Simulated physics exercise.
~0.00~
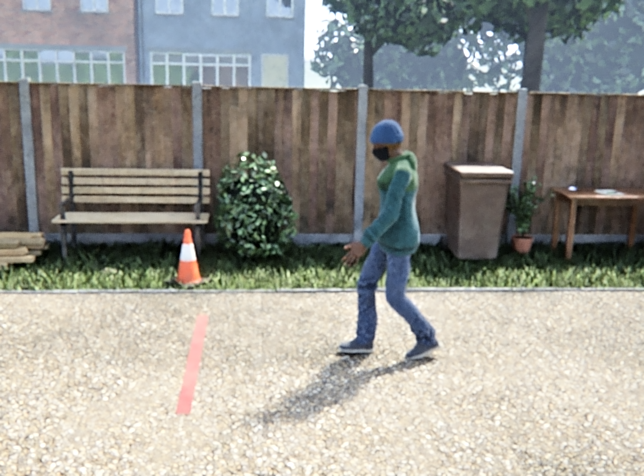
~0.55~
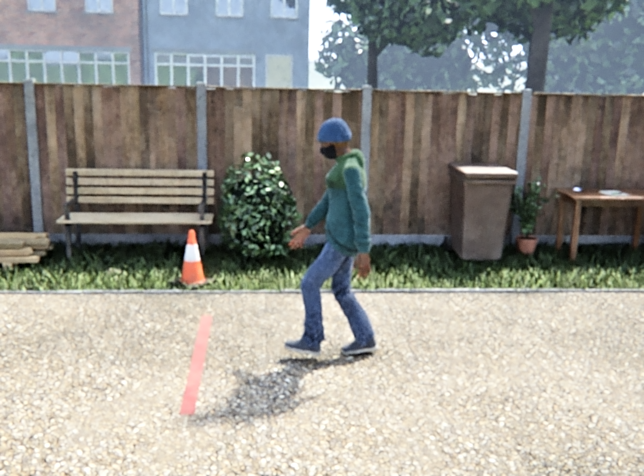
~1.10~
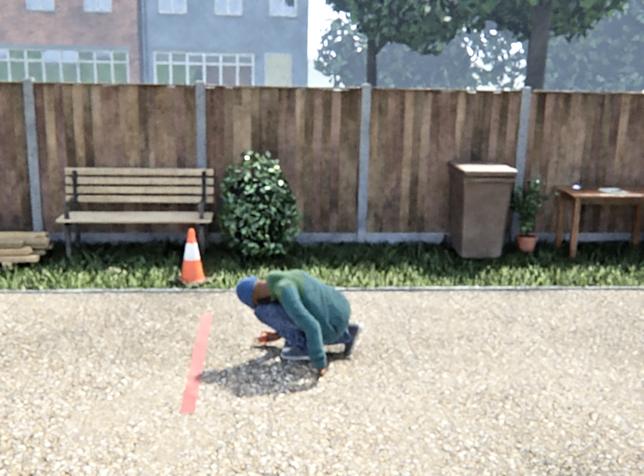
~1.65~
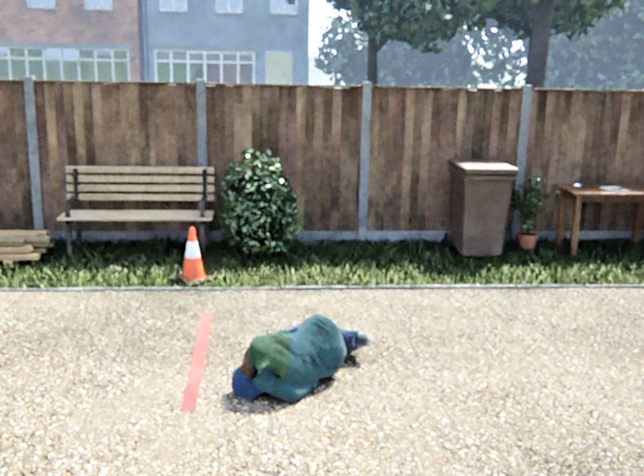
A person in a blue beanie, dark face covering, green hooded top and jeans walks left across pale gravel towards a strip of red tape, seen from the side by a slightly swaying camera. Behind stand a wooden fence, a bench, an orange and white cone, a round bush, a brown bin and a small table with a potted plant beside it. The walker steps closer, arms held a little forward, then folds down into a low crouch with head bent and hands near the ground. The body tips over and ends lying curled on the gravel, head towards the tape but short of it.
